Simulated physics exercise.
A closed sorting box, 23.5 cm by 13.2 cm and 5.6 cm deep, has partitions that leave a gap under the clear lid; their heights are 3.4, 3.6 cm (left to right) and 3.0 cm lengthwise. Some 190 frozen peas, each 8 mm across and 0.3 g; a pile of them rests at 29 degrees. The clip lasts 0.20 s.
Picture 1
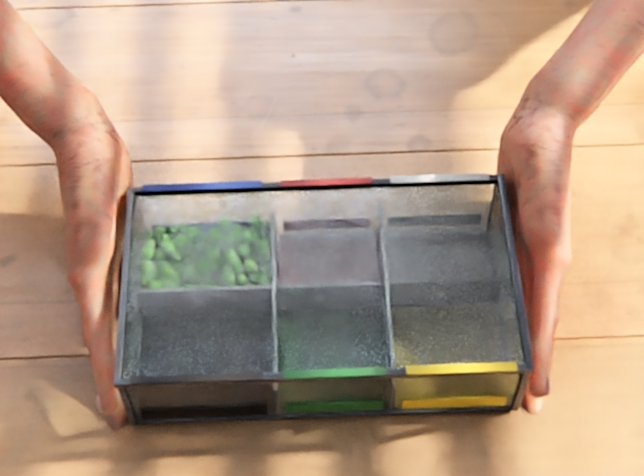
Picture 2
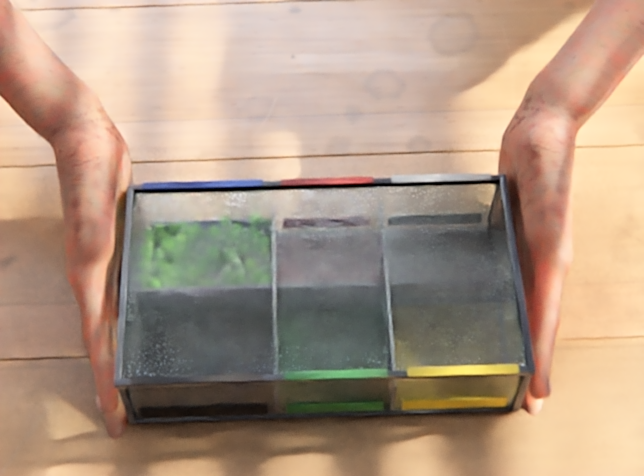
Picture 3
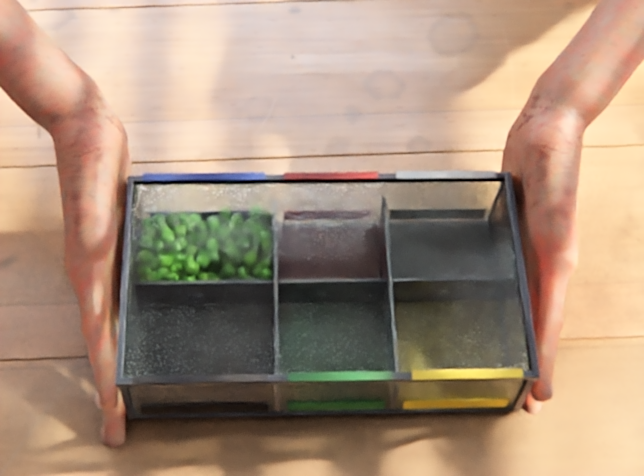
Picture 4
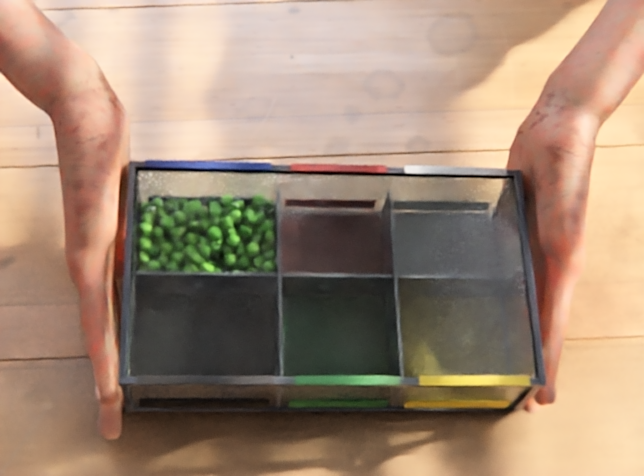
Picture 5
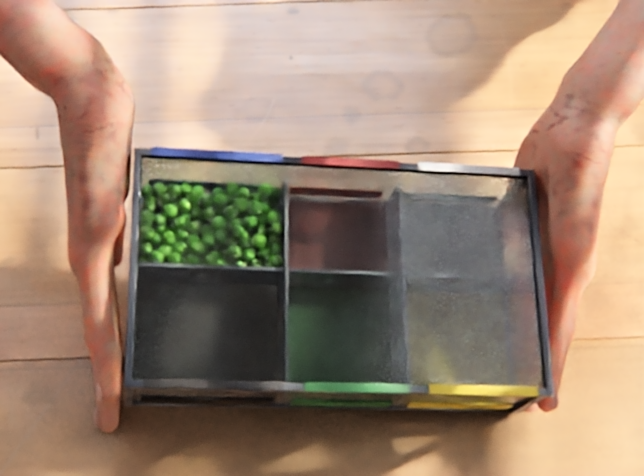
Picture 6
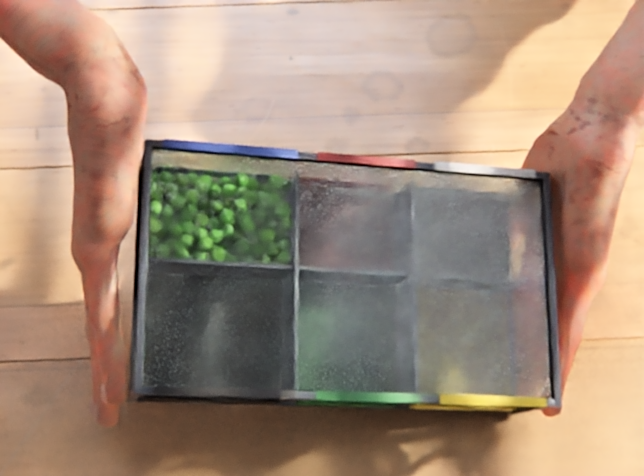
Two hands tilting a clear-lidded, six-compartment box on a wooden table, its right front corner lowest, green peas staying at back left.
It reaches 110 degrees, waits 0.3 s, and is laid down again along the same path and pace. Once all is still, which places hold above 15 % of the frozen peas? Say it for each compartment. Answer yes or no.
Red compartment: No; blue compartment: No; green compartment: Yes; yellow compartment: Yes; white compartment: No; black compartment: No.
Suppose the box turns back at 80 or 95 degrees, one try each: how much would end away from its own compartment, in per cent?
About 75 and 95 per cent.
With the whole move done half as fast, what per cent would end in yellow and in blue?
Then: Yellow 60; blue 0.
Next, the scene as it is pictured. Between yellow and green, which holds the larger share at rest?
It is the yellow one.
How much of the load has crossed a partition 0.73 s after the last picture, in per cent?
Some 90 per cent.
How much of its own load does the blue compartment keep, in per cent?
About 0 per cent.
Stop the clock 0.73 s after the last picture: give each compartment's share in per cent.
Red 0, blue 10, green 45, yellow 30, white 0, black 15.
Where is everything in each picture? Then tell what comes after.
Box tilt 0 degrees, front corners at (121, 380) and (526, 365); blue 100 %, in the first picture.
Box tilt 1 degrees, front corners at (122, 381) and (527, 368), in the second picture.
Box tilt 5 degrees, front corners at (123, 379) and (531, 372), lowest corner right front, in the third picture.
Box tilt 10 degrees, front corners at (126, 378) and (538, 379), lowest corner right front, in the fourth picture.
Box tilt 17 degrees, front corners at (132, 381) and (545, 389), lowest corner right front, in the fifth picture.
Box tilt 24 degrees, front corners at (141, 387) and (553, 400), lowest corner right front; blue 100 %, in the sixth picture.
Then, 0.73 s after the last picture, tilt 110 degrees; blue 10 %, green 45 %, yellow 30 %, black 15 %.
Then, 1.22 s after the last picture, tilt 59 degrees; green 45 %, yellow 50 %, black 5 %.
Then, 1.77 s after the last picture, tilt 0 degrees; green 45 %, yellow 55 %.
In the end, red 0 %, blue 0 %, green 45 %, yellow 55 %, white 0 %, black 0 %.
